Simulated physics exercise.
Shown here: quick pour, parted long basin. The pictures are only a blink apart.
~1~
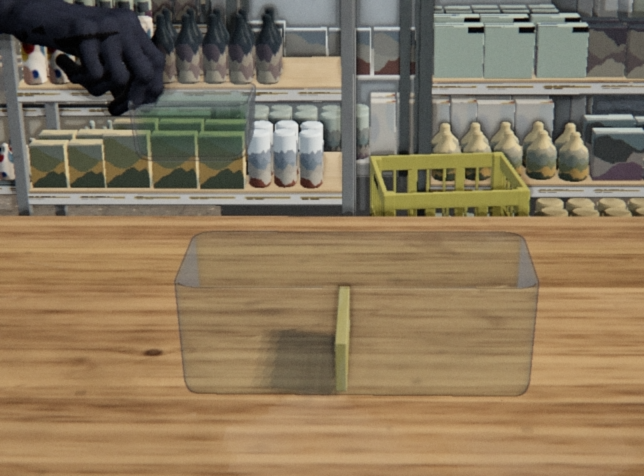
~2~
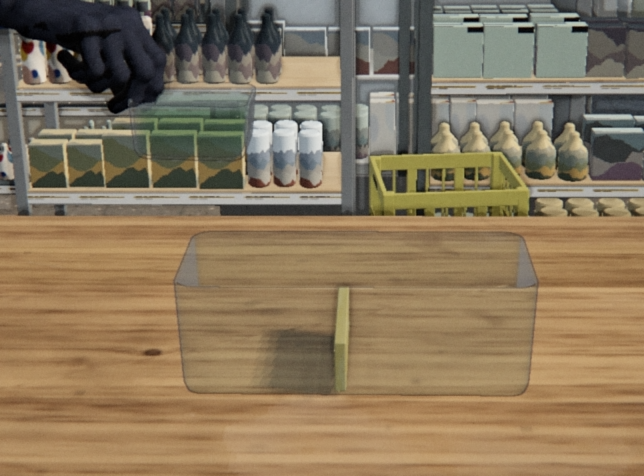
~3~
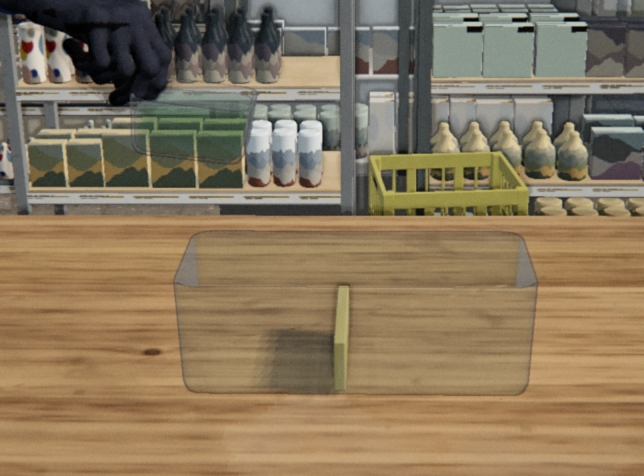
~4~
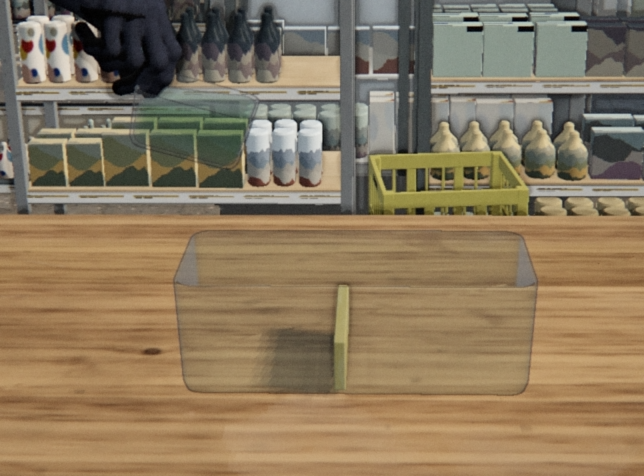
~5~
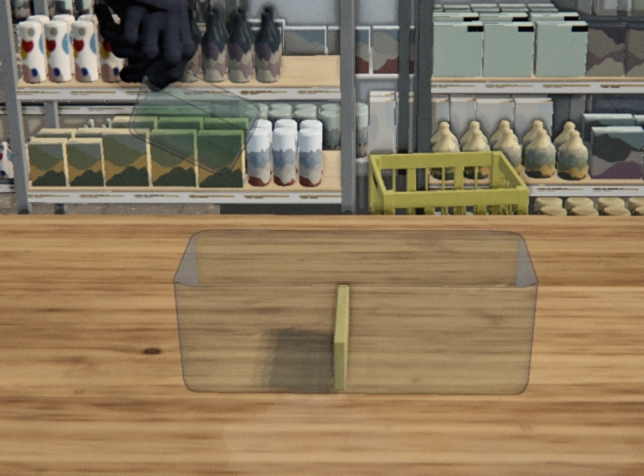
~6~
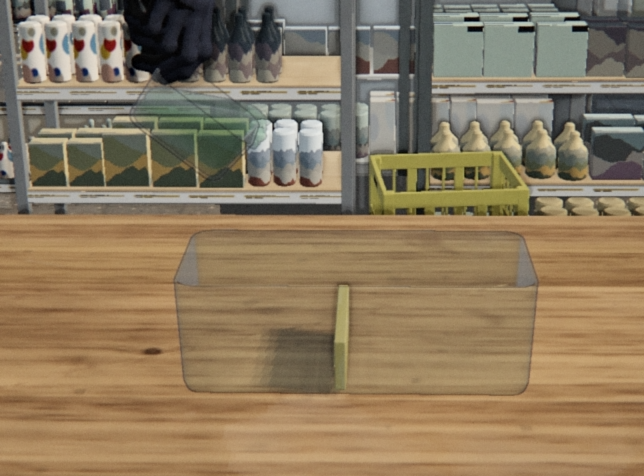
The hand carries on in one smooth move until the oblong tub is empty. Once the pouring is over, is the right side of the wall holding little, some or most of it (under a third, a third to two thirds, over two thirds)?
It holds little.
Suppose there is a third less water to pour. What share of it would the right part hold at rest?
Roughly 5 in a hundred.
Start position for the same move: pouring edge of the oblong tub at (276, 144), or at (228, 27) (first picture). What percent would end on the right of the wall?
Estimate, first then second: 10 per cent and 5 per cent.
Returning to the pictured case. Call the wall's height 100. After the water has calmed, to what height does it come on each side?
Left near 30; right near 0.
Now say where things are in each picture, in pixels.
Tilt 0°; pouring edge (251, 96); surface from (140, 102) to (250, 101); the long basin's rim runs from (185, 260) to (530, 261); the wall's top is at (343, 315), in the first frame.
Tilt 2°; pouring edge (251, 97); surface from (140, 101) to (250, 103), in the second frame.
Tilt 7°; pouring edge (253, 102); surface from (141, 99) to (251, 104), in the third frame.
Tilt 15°; pouring edge (255, 111); surface from (143, 97) to (254, 105), in the fourth frame.
Tilt 26°; pouring edge (256, 122); surface from (142, 98) to (255, 113); 3 per cent is over the edge, in the fifth frame.
Tilt 39°; pouring edge (255, 135); surface from (142, 97) to (241, 114); 10 per cent is over the edge, in the sixth frame.
A moment on, the oblong tub is tipped right over and 7 per cent is still to pour, 50 is left of the wall and 0 right of it.
Next, the oblong tub is tipped right over and 0 per cent is still to pour, 94 is left of the wall and 1 right of it.
Then the oblong tub is tipped right over and 0 per cent is still to pour, 91 is left of the wall and 6 right of it.
Later the oblong tub is tipped right over and 0 per cent is still to pour, 92 is left of the wall and 6 right of it.
Finally, 92 per cent lies left of the wall, 6 right of it and 2 outside.
